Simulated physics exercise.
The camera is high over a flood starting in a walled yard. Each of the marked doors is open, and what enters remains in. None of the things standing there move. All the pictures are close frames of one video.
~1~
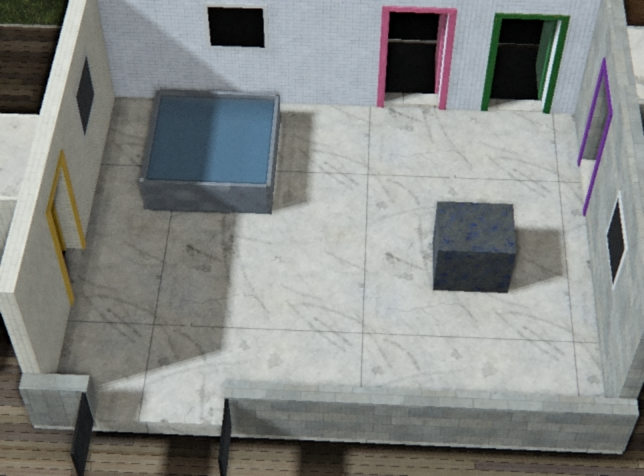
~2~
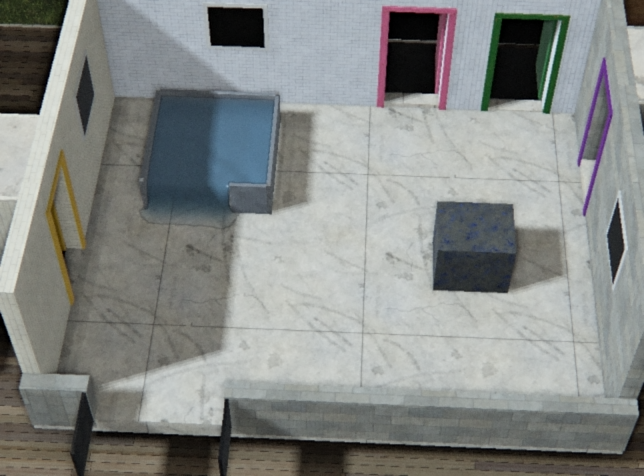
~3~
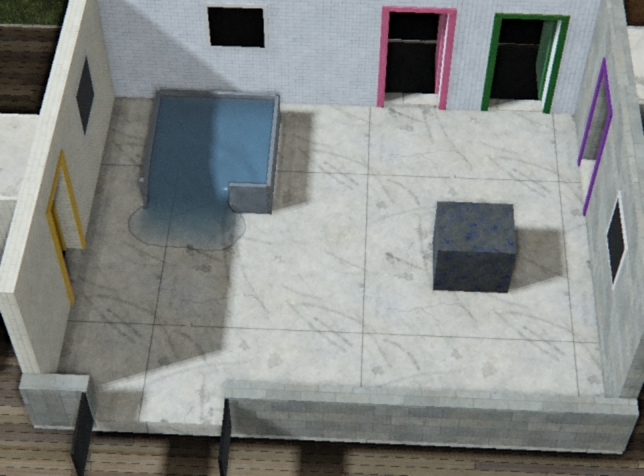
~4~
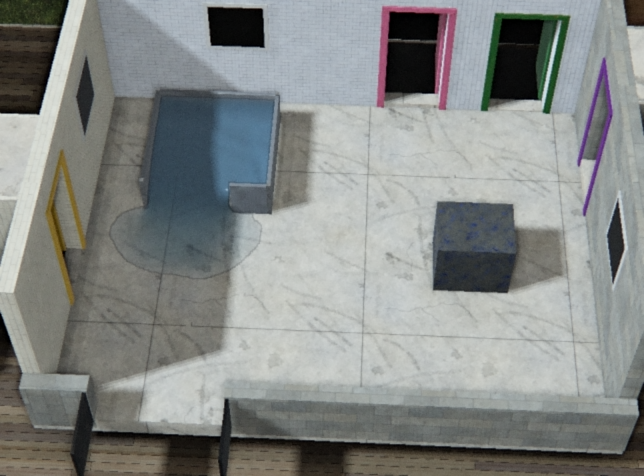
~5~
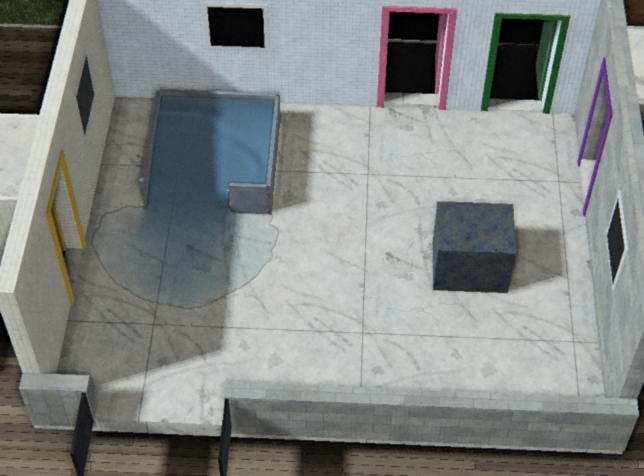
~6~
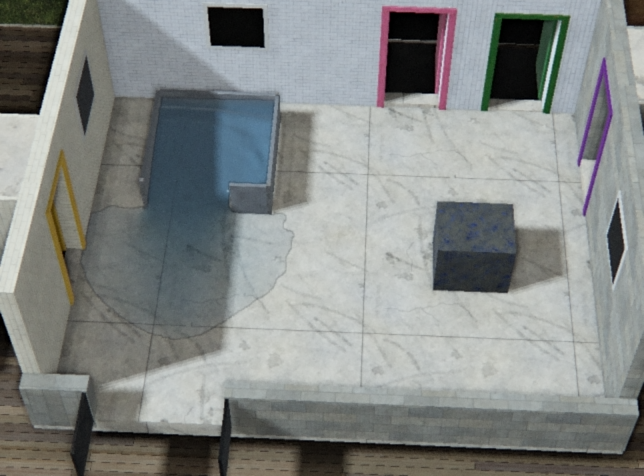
Water pouring from a gap in the front of a tank and spreading across the pale tiled floor of a walled yard.
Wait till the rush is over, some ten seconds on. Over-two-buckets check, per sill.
Yellow door: Over, purple door: Within two, green door: Within two, pink door: Within two.
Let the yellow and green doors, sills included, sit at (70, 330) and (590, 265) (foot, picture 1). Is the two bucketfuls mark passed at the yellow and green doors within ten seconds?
My reading: The yellow door exceeds the limit, the green door stays within the limit.
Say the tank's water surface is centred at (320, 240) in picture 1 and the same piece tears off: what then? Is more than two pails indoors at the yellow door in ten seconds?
Yellow falls short.
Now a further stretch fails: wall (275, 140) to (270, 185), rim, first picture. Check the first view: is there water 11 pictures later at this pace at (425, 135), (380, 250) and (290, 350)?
Result, in sequence: Sodden, sodden, spared by the spill.
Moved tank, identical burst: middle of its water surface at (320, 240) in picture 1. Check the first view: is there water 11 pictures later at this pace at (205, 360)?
Looks like it's drenched by then.
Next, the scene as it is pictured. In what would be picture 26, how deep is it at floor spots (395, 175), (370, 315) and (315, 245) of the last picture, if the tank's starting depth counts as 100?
Going place by place: 0 %, 0 % and 0 %.
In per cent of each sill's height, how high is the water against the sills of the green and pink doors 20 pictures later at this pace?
In order: Roughly 0 and 0 in a hundred.
A moment on, water covers 25 % of the floor; the yellow door under two buckets in, the purple door not reached, the green door not reached, the pink door not reached.
Next, water covers 30 % of the floor; the yellow door over two buckets in, the purple door not reached, the green door not reached, the pink door not reached.
Then, water covers 35 % of the floor; the yellow door far over two buckets in, the purple door not reached, the green door not reached, the pink door not reached.
Later, water covers 45 % of the floor; the yellow door far over two buckets in, the purple door not reached, the green door not reached, the pink door not reached.
In the end, water covers 55 % of the floor; the yellow door far over two buckets in, the purple door wet at the sill, nothing in, the green door not reached, the pink door not reached.
